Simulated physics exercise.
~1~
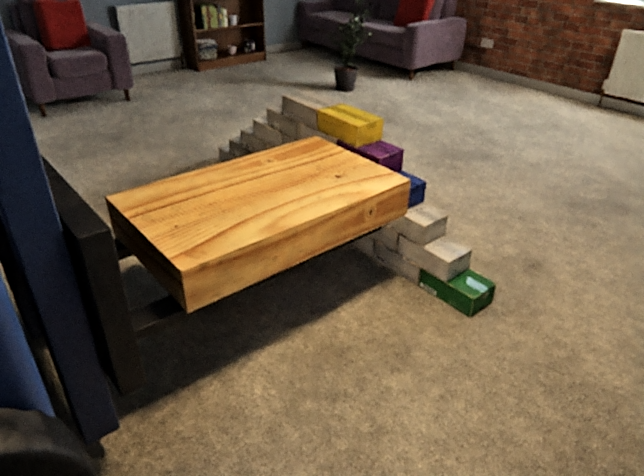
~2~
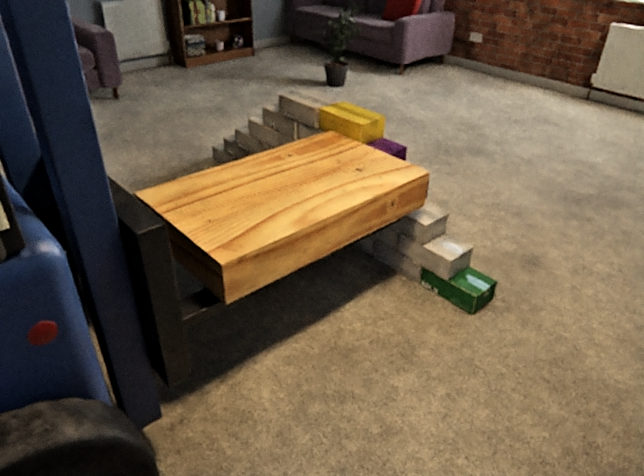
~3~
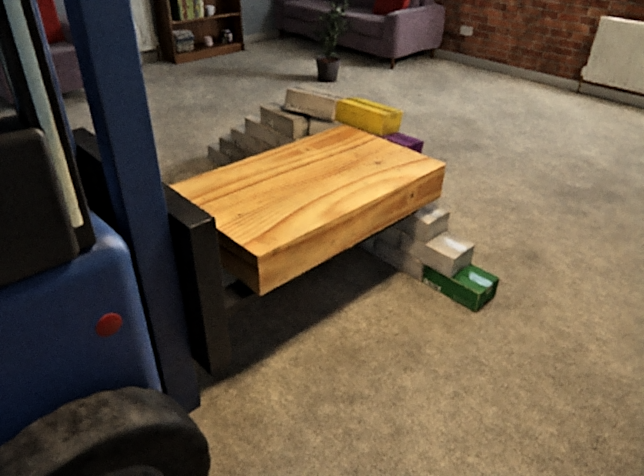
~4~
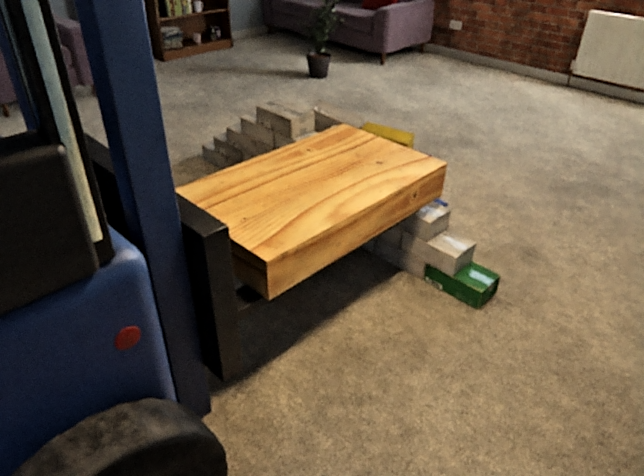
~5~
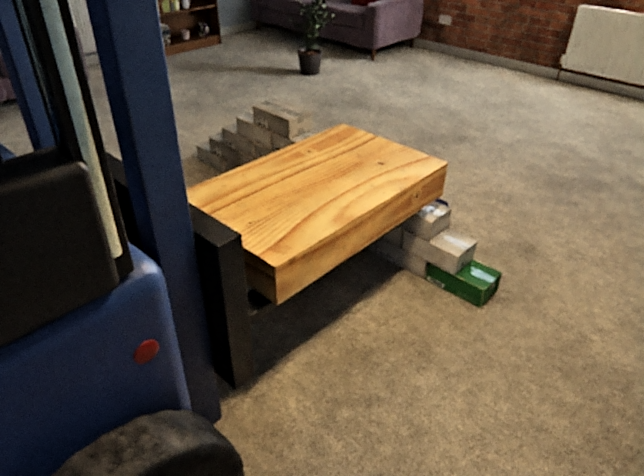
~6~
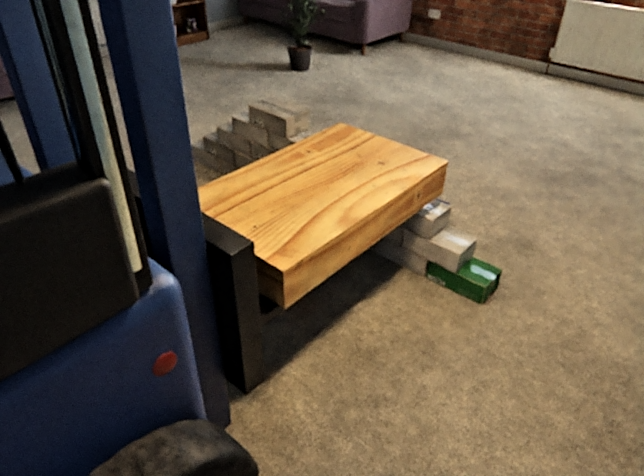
A blue lift truck carries a thick wooden block toward a stepped wall of pale boxes on a carpeted floor, with yellow, purple, blue and green ones among them. The block pushes into the upper part of the wall, and the yellow box and its neighbours shift away to the right. The yellow box then tips over and drops behind the block, while the purple and blue ones go out of sight. The truck stops with its load over the gap. At the end, the stepped left side and the lower right boxes, including the green one, still stand.
